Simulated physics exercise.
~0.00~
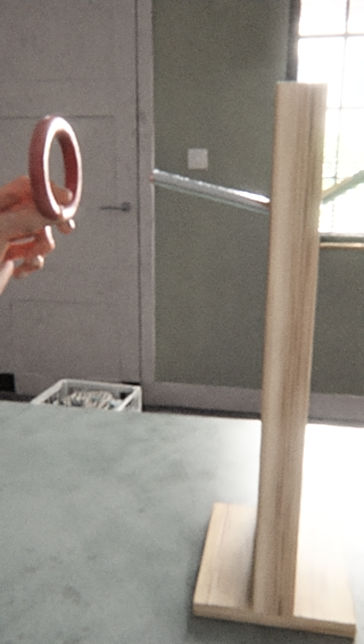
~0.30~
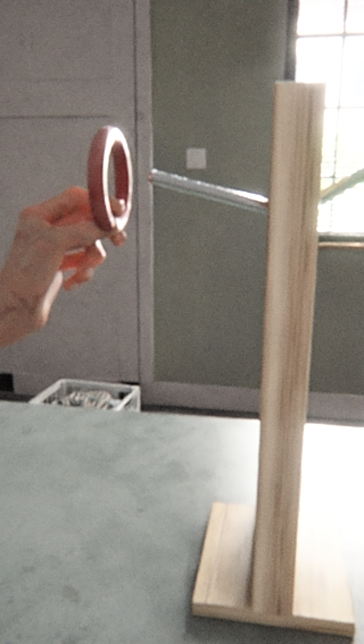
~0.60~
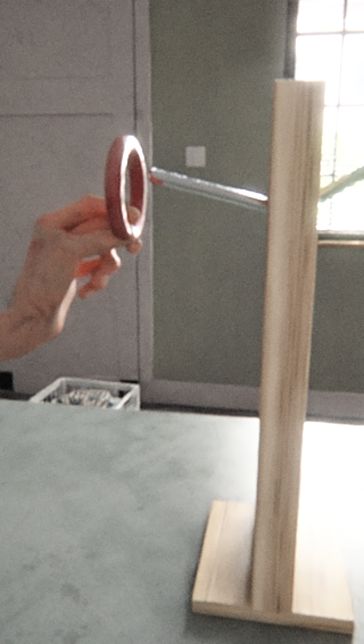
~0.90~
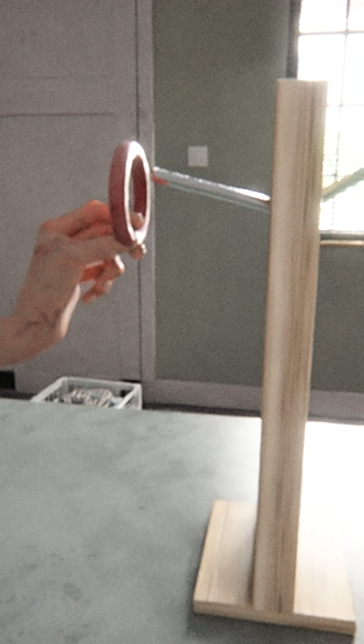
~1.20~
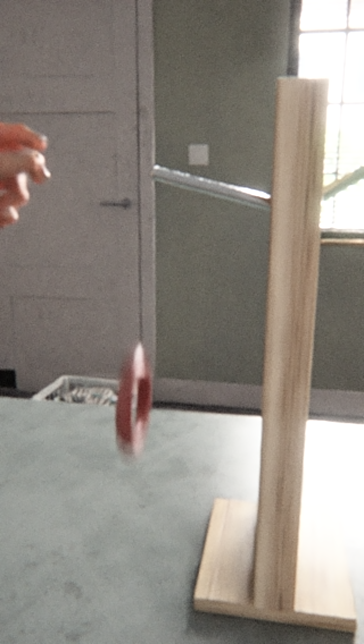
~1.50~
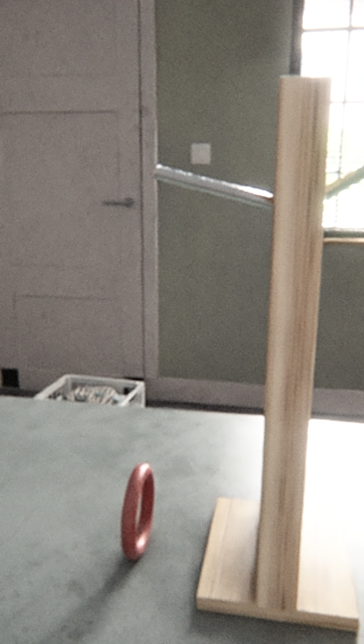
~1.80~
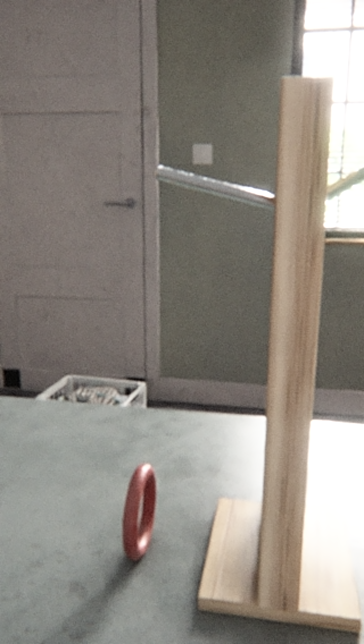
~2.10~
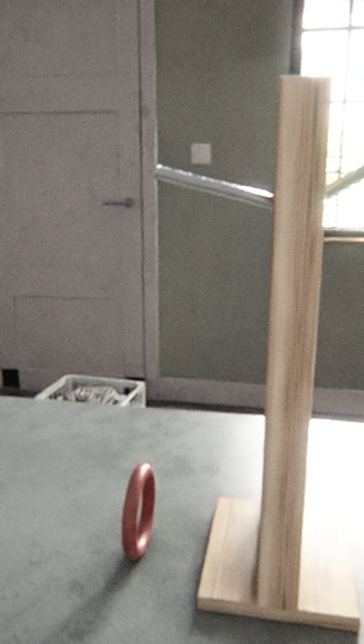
A red ring of tape is held up by a hand at the left, in a slightly swaying view across a grey table in a room with a pale door, a green wall and a bright window. On the right stands a light wooden post on a square base, with a shiny metal peg slanting up to the left. The hand carries the tape right to the tip of the peg and lowers it slightly there. It then lets go and draws back left, and the tape drops. The tape ends upright on its edge on the table, left of the stand, and stays still, leaving the peg empty.
